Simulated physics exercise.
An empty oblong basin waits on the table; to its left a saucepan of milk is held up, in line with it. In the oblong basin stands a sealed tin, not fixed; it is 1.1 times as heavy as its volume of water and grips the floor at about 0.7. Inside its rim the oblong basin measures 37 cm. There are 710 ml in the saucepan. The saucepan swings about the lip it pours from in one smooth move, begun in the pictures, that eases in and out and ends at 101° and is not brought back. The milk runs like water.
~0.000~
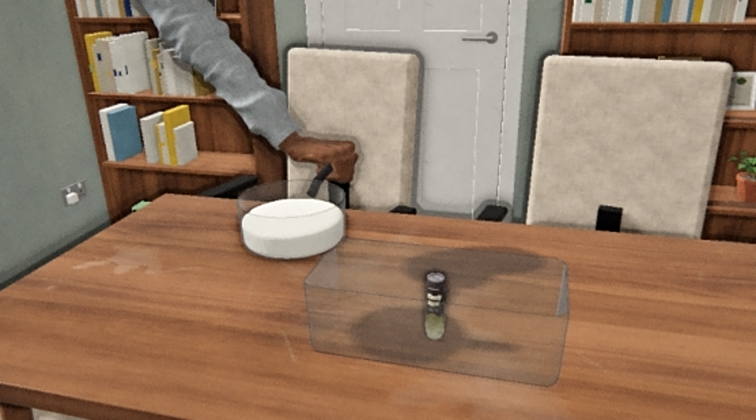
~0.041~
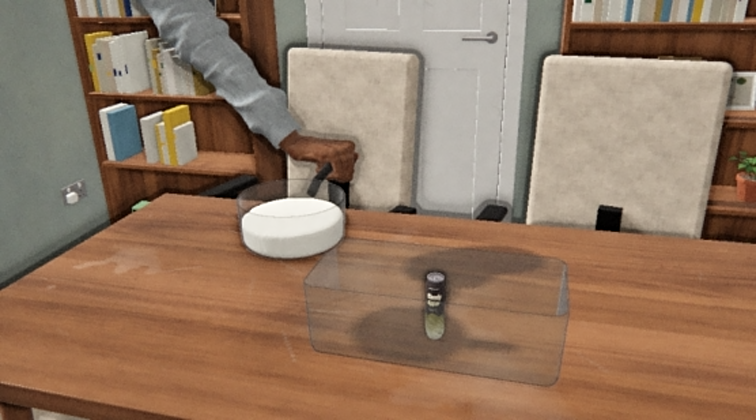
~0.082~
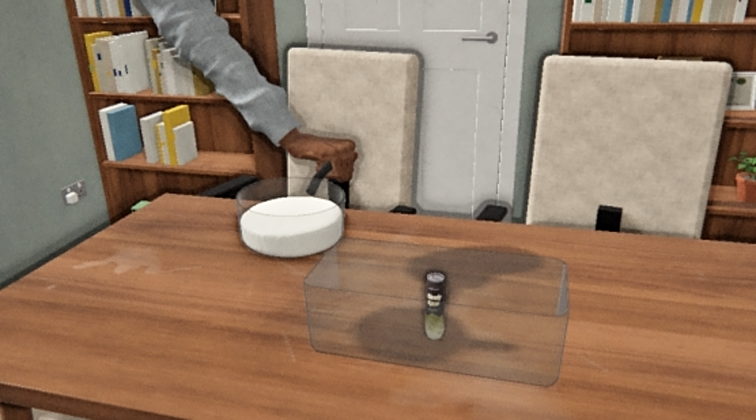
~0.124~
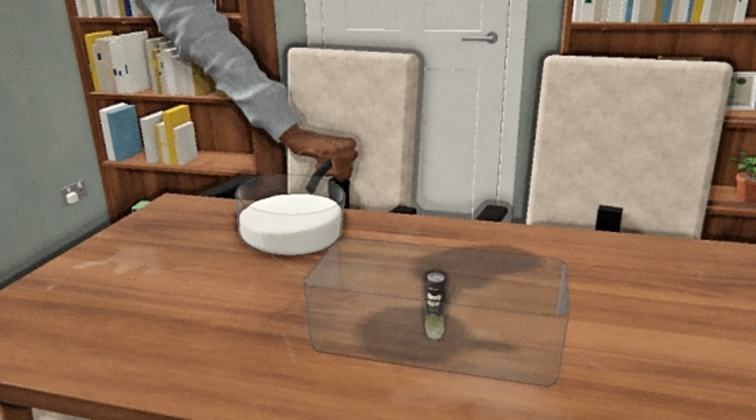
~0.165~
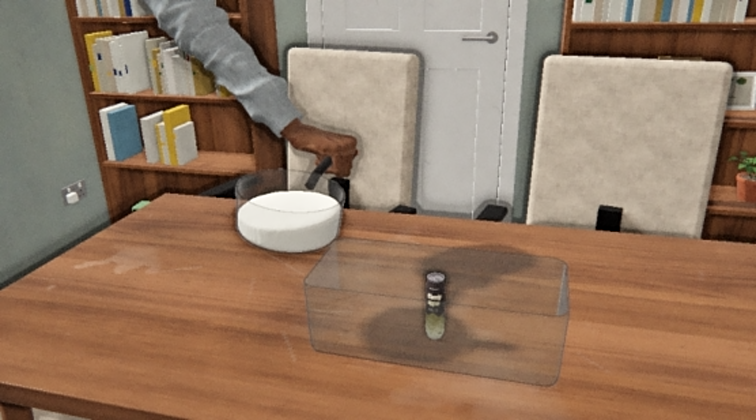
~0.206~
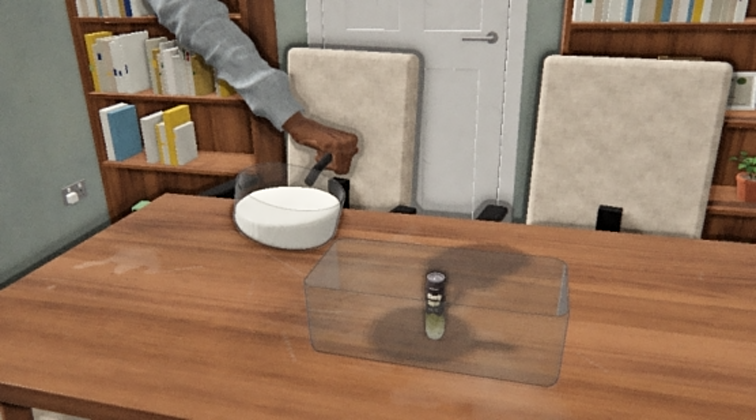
A dark-skinned hand in a grey sleeve slowly tilts a clear saucepan of white milk slightly to the right, its left side rising a little, while the camera stays still. The saucepan is above the left of a brown wooden table, beside a transparent oblong basin with a small dark-topped container visible. Seen from slightly above, the room has cream chairs, bookshelves and a white door behind.
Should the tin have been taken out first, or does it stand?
It goes over.
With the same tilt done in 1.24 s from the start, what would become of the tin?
Then it stays up.
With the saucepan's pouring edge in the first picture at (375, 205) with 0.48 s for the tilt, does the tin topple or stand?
Then it stays up.
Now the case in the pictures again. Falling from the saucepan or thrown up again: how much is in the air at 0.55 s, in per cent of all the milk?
Near 34 in a hundred.
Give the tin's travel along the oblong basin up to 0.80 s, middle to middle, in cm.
About 1 cm.
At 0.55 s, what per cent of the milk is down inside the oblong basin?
Near 1 in a hundred.
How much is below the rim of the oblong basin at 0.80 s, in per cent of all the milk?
About 72 per cent.
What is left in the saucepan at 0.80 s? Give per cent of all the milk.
Near 12 in a hundred.
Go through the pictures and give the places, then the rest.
It leans 0°; its right rim is at (342, 203); the milk meets the walls at (249, 211) and (341, 220); the oblong basin's rim runs from (321, 260) to (567, 287); the tin's top is at (436, 280), in the first frame.
It leans 1°; its right rim is at (341, 203); the milk meets the walls at (249, 211) and (341, 219), in the second frame.
It leans 2°; its right rim is at (341, 203); the milk meets the walls at (248, 209) and (340, 217), in the third frame.
It leans 5°; its right rim is at (341, 203); the milk meets the walls at (247, 207) and (340, 215), in the fourth frame.
It leans 9°; its right rim is at (341, 203); the milk meets the walls at (246, 203) and (339, 212), in the fifth frame.
It leans 14°; its right rim is at (341, 203); the milk meets the walls at (244, 198) and (339, 209), in the sixth frame.
Then, 0.55 s in, the tilt is 73° and 64 per cent is still to pour; the tin stands where it began.
Then, 0.80 s in, the tilt is 100° and 11 per cent is still to pour; the tin stands 1 cm from where it began.
Then, 1.06 s in, the tilt is 101° and 1 per cent is still to pour; the tin lies on its side.
Then, 1.35 s in, the tilt is 101° and 0 per cent is still to pour; the tin lies on its side.
Finally, the tin lies on its side.
